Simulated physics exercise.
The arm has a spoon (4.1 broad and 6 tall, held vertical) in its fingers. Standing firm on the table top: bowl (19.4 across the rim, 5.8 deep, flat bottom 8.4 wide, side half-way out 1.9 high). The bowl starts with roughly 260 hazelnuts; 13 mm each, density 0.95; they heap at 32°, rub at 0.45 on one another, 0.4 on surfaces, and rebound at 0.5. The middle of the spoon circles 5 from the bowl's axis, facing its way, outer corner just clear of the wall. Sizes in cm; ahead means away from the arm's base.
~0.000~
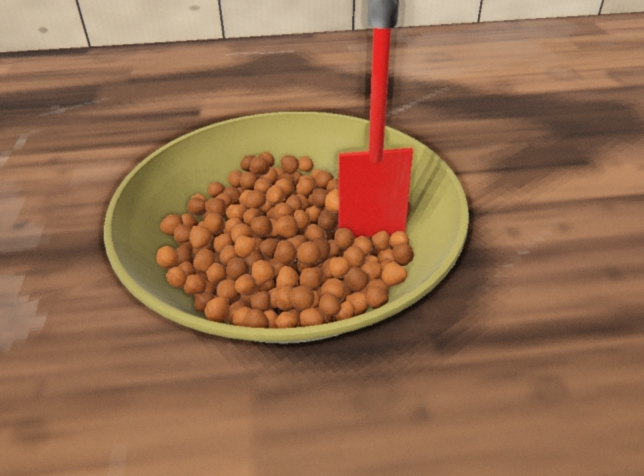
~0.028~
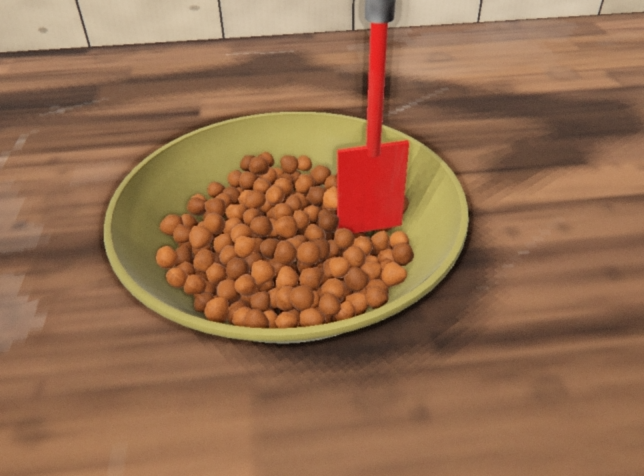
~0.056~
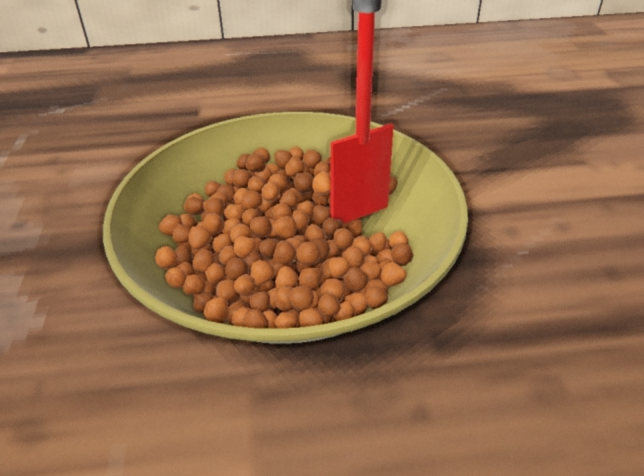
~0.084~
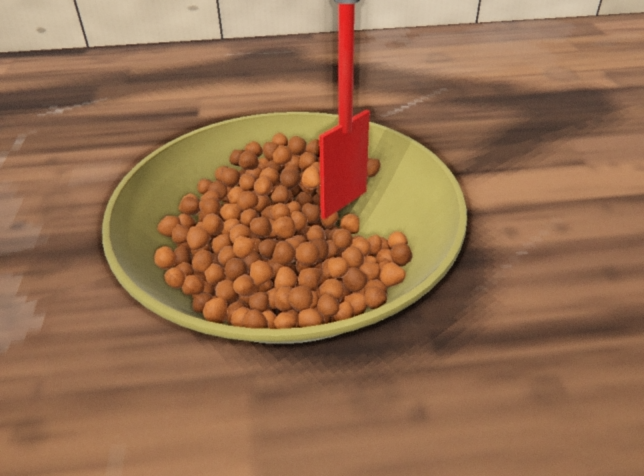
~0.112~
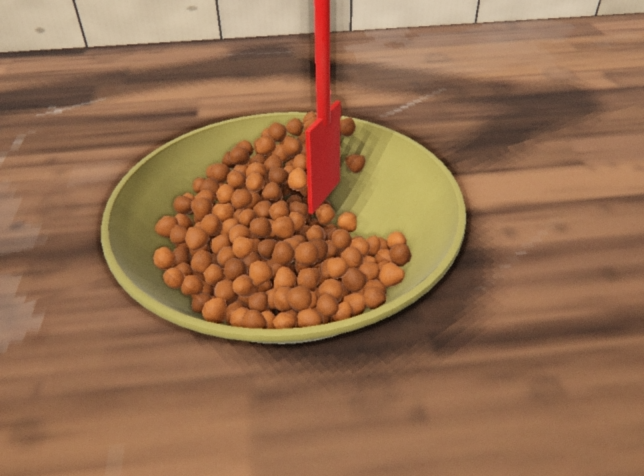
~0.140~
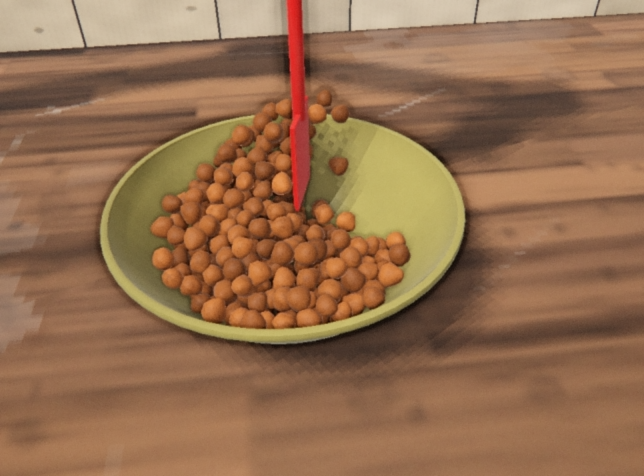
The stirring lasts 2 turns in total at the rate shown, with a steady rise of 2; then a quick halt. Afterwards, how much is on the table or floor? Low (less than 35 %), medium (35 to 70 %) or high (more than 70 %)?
On the table or floor the share is low, less than 35 %.
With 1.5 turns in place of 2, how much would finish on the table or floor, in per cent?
It would be near 20 per cent.
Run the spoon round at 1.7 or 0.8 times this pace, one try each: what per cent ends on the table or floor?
About 45 and 15 per cent.
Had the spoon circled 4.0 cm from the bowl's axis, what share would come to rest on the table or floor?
In that case some 15 per cent.
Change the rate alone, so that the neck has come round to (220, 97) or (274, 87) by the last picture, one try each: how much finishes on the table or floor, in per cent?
Some 40 and 30 per cent.
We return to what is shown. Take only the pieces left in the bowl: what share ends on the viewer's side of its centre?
About 50 per cent.
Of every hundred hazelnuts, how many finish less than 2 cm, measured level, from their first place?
Some 25 per cent.
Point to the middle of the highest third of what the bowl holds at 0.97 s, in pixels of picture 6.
At about (226, 241).
By 0.55 s, 327° round, highest piece 7 above the table; 210 in the bowl, 43 on the table or floor, 9 in flight or on the tool.
By 0.97 s, 221° round, highest piece 7 above the table; 196 in the bowl, 65 on the table or floor, 1 in flight or on the tool.
By 1.38 s, 0° round, highest piece 5 above the table; 196 in the bowl, 66 on the table or floor.
By 2.08 s, 0° round, highest piece 5 above the table; 196 in the bowl, 66 on the table or floor.
Final count, 196 in the bowl, 66 on the table or floor. That is 25 % on the table or floor.
